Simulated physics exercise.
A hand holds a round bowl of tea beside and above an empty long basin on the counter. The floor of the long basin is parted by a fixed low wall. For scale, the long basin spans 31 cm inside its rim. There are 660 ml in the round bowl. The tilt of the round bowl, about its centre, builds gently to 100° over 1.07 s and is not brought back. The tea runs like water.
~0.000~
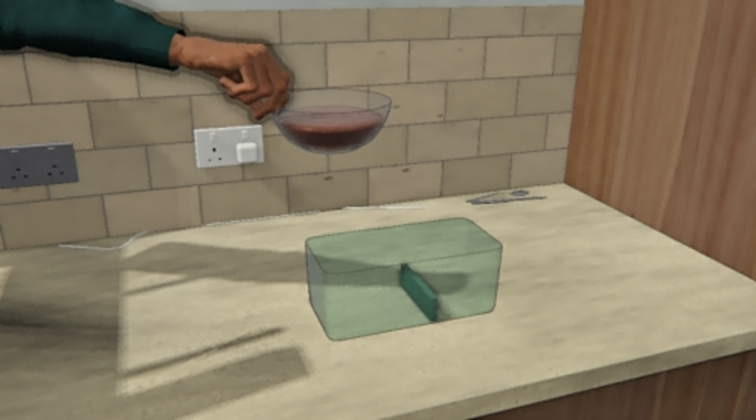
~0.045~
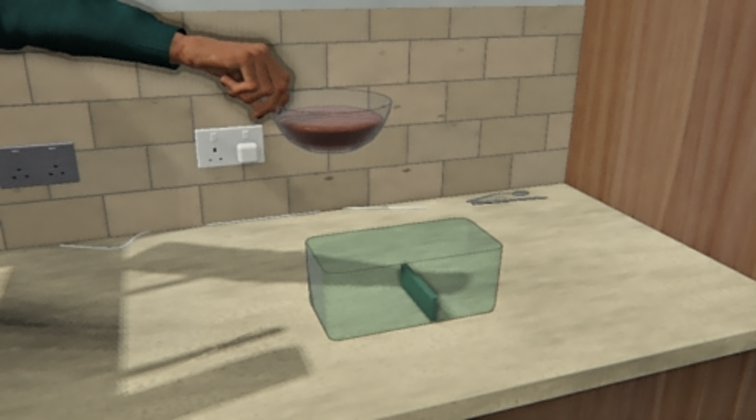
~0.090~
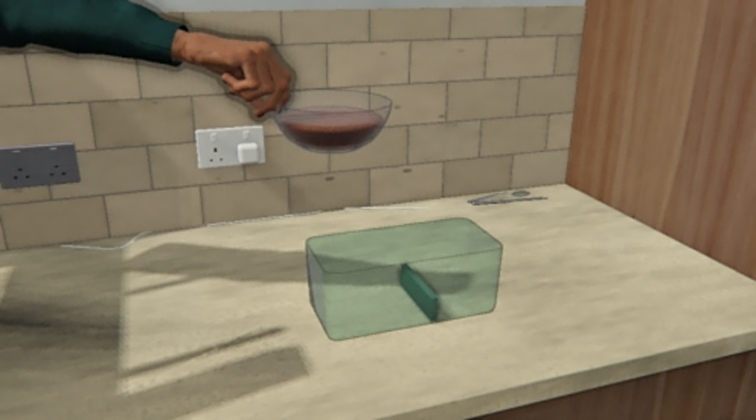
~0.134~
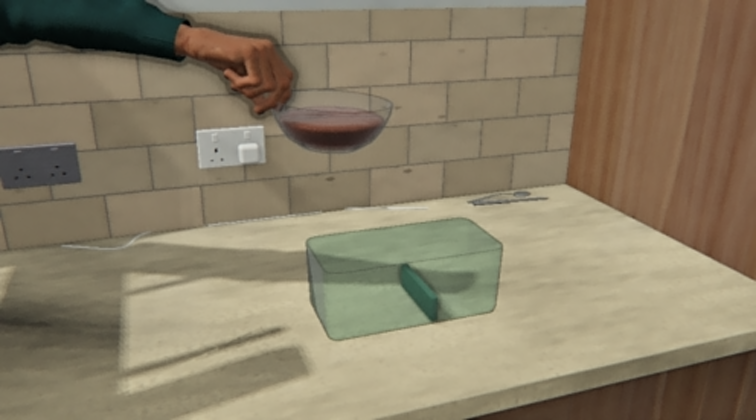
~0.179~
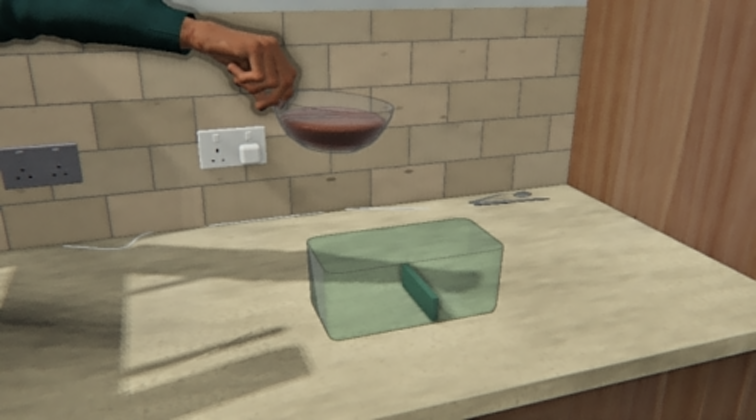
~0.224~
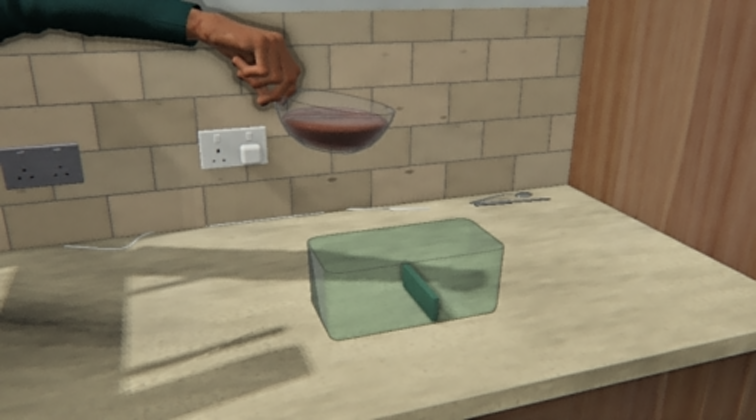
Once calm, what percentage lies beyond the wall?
Roughly 55 per cent is past the wall.
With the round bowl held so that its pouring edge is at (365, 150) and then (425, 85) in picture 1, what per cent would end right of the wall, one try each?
In turn about 5 and 85 per cent.
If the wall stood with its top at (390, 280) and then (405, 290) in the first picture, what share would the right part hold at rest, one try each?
First 85, then 65 per cent.
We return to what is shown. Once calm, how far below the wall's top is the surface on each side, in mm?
Left about 32 mm, right about 22 mm.
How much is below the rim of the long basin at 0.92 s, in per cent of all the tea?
Some 86 per cent.
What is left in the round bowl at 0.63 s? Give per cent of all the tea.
About 44 per cent.
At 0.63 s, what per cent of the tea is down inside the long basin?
About 7 per cent.
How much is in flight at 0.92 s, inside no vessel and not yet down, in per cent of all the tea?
About 12 per cent.
By 0.63 s the tilt is 63° and 44 per cent is still to pour, 2 is left of the wall and 4 right of it.
By 0.92 s the tilt is 95° and 1 per cent is still to pour, 30 is left of the wall and 55 right of it.
By 1.23 s the tilt is 100° and 0 per cent is still to pour, 44 is left of the wall and 54 right of it.
By 1.57 s the tilt is 100° and 0 per cent is still to pour, 44 is left of the wall and 55 right of it.
At rest 44 per cent lies left of the wall, 55 right of it and 1 outside.
